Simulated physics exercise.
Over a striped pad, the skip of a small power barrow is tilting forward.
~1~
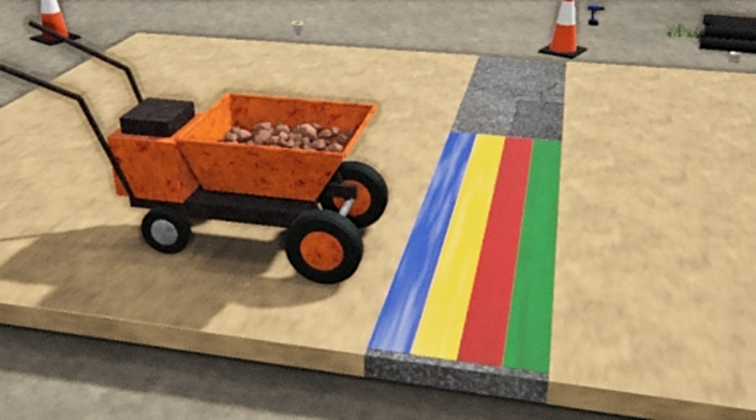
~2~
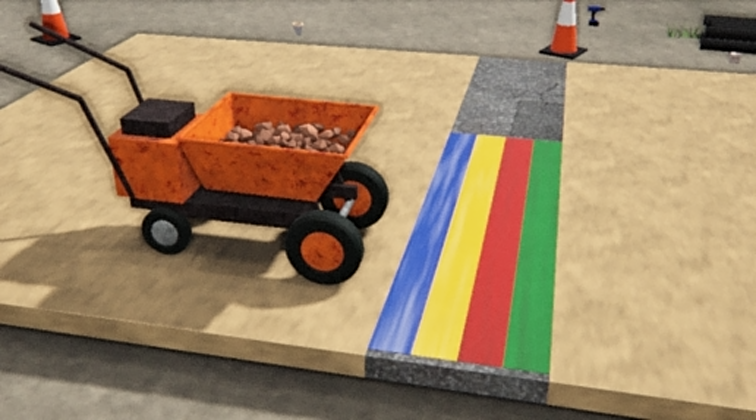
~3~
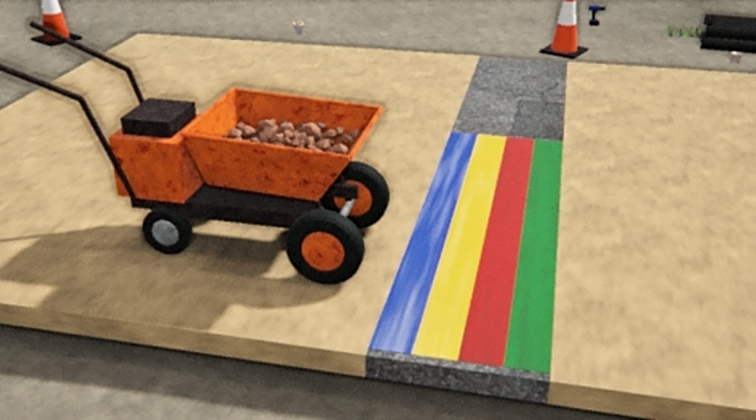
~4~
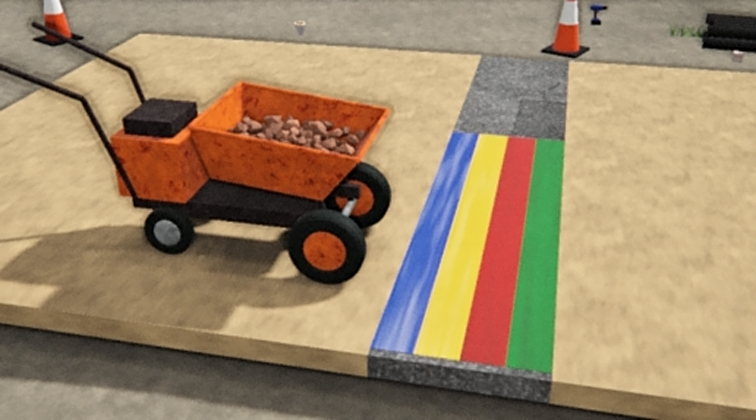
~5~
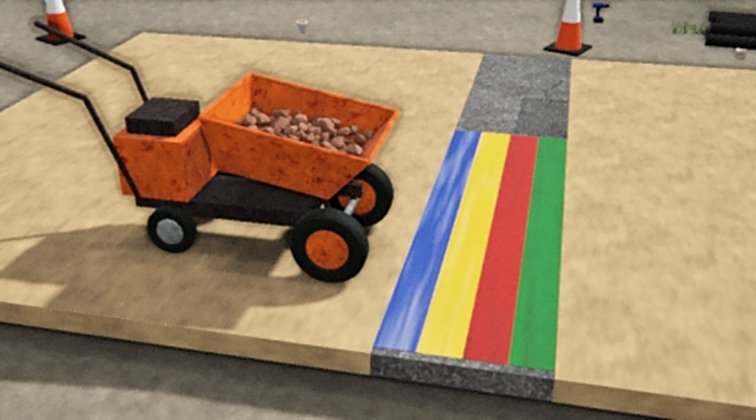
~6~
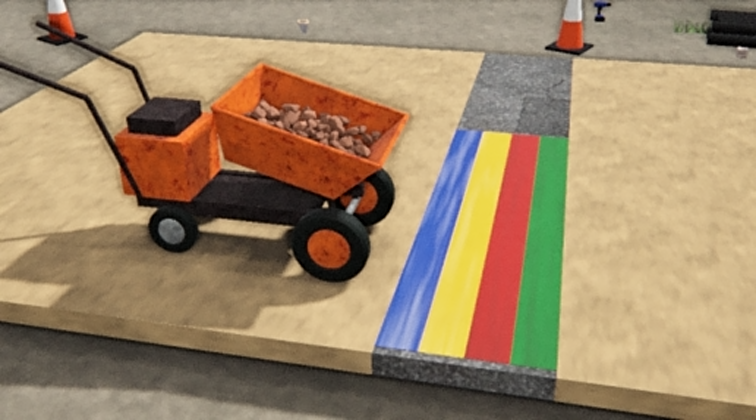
An orange barrow loaded with rubble stood on a sandy slab beside blue, yellow, red and green stripes. Its skip started level, then gradually tilted forward to the right, its back end rising.
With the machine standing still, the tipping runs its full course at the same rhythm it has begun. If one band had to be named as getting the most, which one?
I would name yellow.
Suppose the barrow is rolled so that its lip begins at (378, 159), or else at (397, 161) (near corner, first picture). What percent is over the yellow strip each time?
20 % then 0 %.
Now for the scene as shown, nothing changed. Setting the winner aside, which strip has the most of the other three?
Rank two: That red strip.
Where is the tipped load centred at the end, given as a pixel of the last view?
The centre comes to rest close to (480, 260).
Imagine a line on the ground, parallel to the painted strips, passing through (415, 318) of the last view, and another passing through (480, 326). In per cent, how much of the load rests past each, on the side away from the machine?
About 90 and 40 %.
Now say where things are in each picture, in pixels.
The first frame shows lip of the skip (344, 156), level; top of the load (280, 146), lumps of rubble; blue strip (401, 315); yellow strip (443, 321); red strip (486, 326); green strip (529, 332).
The second frame shows lip of the skip (346, 157), level; top of the load (281, 146).
The third frame shows lip of the skip (350, 158), tipped barely; top of the load (284, 144).
The fourth frame shows lip of the skip (358, 160), tipped a little; top of the load (267, 137).
The fifth frame shows lip of the skip (369, 163), tipped a little; top of the load (262, 134).
The sixth frame shows lip of the skip (379, 167), tipped clearly; top of the load (270, 127); blue strip (408, 313); yellow strip (450, 318); red strip (493, 324); green strip (537, 330).
Just after the last frame, skip tipped steeply; every one in the skip.
A moment on, skip tipped steeply; the larger part in the skip; about a tenth over the yellow strip; just a few over the red strip.
Further on, skip tipped right over; roughly a quarter in the skip; just a few over the blue strip; roughly a third over the yellow strip; roughly a quarter over the red strip; about a tenth over the green strip; just a few off the paint.
When it is over, skip tipped right over; just a few in the skip; about a tenth over the blue strip; roughly half over the yellow strip; roughly a third over the red strip; about a tenth over the green strip; just a few off the paint.
